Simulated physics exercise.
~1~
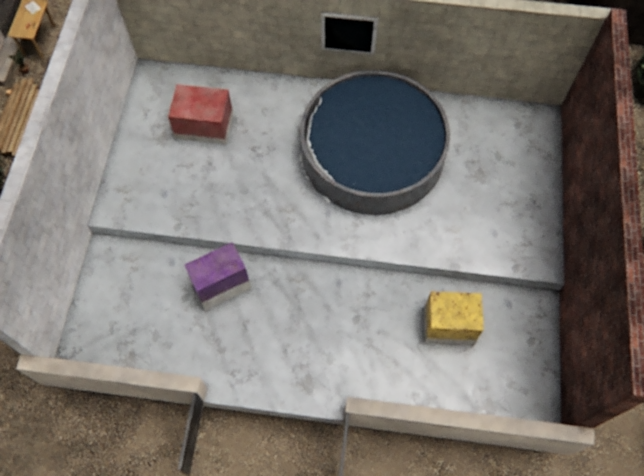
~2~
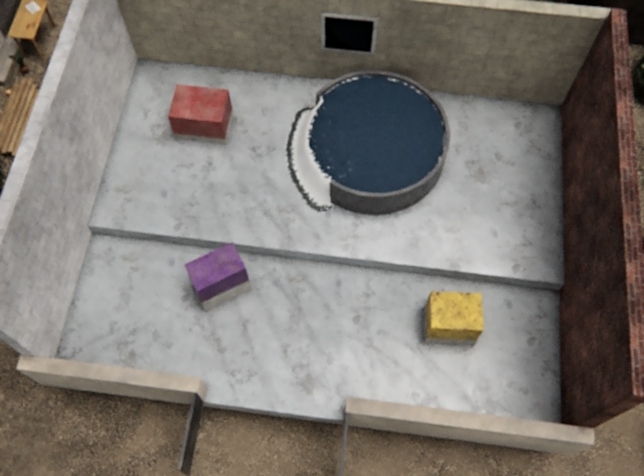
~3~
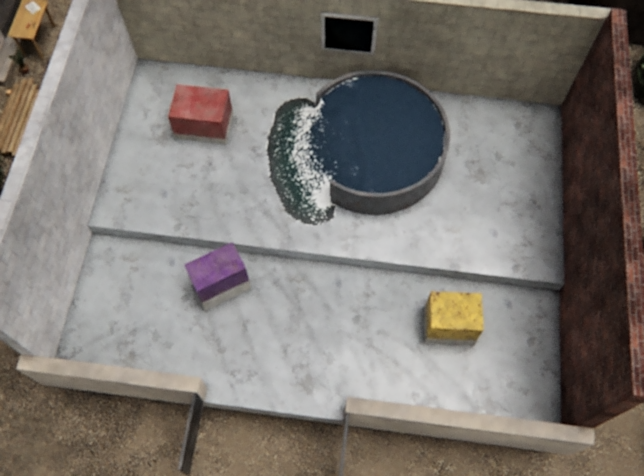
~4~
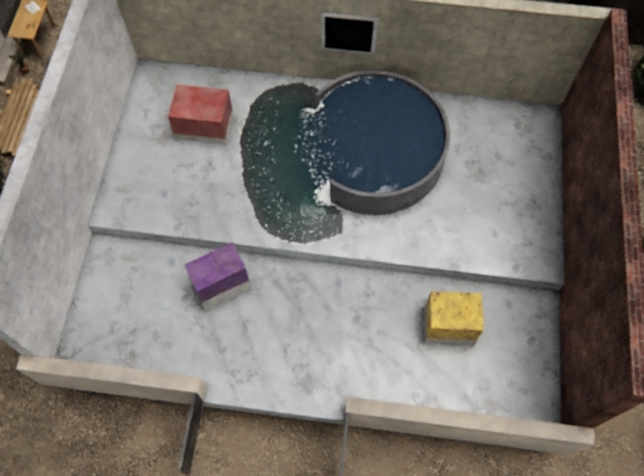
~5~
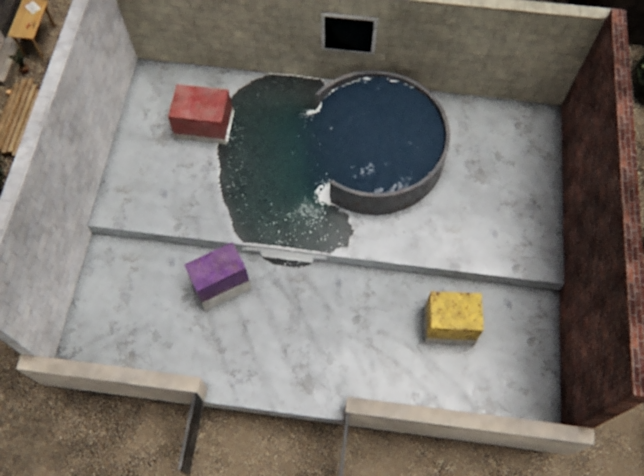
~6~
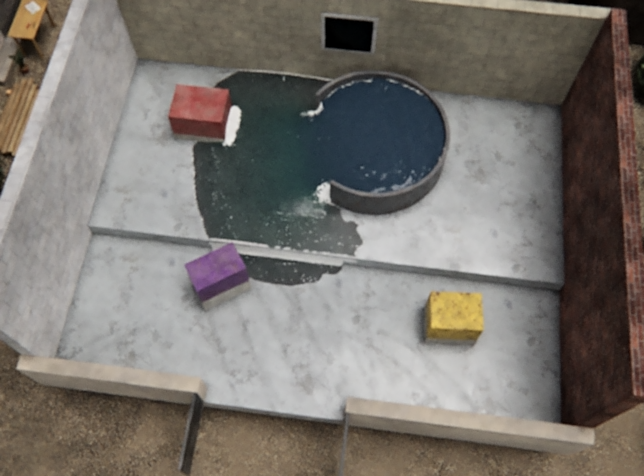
In a walled yard on two levels, water bursts from the left side of a round pool, spreads across the upper floor to the red block, then runs over the step onto the lower floor beside the purple block.
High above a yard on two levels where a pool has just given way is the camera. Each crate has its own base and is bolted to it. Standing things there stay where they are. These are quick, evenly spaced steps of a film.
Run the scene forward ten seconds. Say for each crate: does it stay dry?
Red crate: No, it gets wet; purple crate: Yes, it stays dry; yellow crate: Yes, it stays dry.
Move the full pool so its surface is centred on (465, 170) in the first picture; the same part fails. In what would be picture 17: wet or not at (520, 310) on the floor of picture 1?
My call is that the spot is left unwetted.
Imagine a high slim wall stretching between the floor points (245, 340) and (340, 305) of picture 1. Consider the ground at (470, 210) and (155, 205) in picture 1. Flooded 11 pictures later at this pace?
In order, I'd call them bare and inundated.
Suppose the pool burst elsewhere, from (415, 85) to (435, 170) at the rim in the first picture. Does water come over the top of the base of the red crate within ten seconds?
Outcome noted - red crate remains untouched.
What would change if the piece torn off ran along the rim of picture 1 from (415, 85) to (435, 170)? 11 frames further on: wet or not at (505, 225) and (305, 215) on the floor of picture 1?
Going in the order you asked, the first is drenched and the second is never reached.
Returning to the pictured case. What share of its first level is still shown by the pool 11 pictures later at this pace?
I make it 46 per cent.
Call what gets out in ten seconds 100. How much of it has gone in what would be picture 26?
Note - share reached: 15 %.
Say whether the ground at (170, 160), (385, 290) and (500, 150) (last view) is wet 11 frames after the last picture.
Status per point, in sequence: Waterlogged, then unwetted, then unwetted.
A moment on, water covers 30 % of the floor; the red crate water round its plinth, the purple crate water round its plinth, the yellow crate not reached.
Next, water covers 40 % of the floor; the red crate water round its plinth, the purple crate water round its plinth, the yellow crate not reached.
Then, water covers 50 % of the floor; the red crate water round its plinth, the purple crate water round its plinth, the yellow crate not reached.
Later, water covers 70 % of the floor; the red crate water round its plinth, the purple crate water round its plinth, the yellow crate water round its plinth.
In the end, water covers 85 % of the floor; the red crate was topped, the purple crate stayed above the water, the yellow crate stayed above the water.
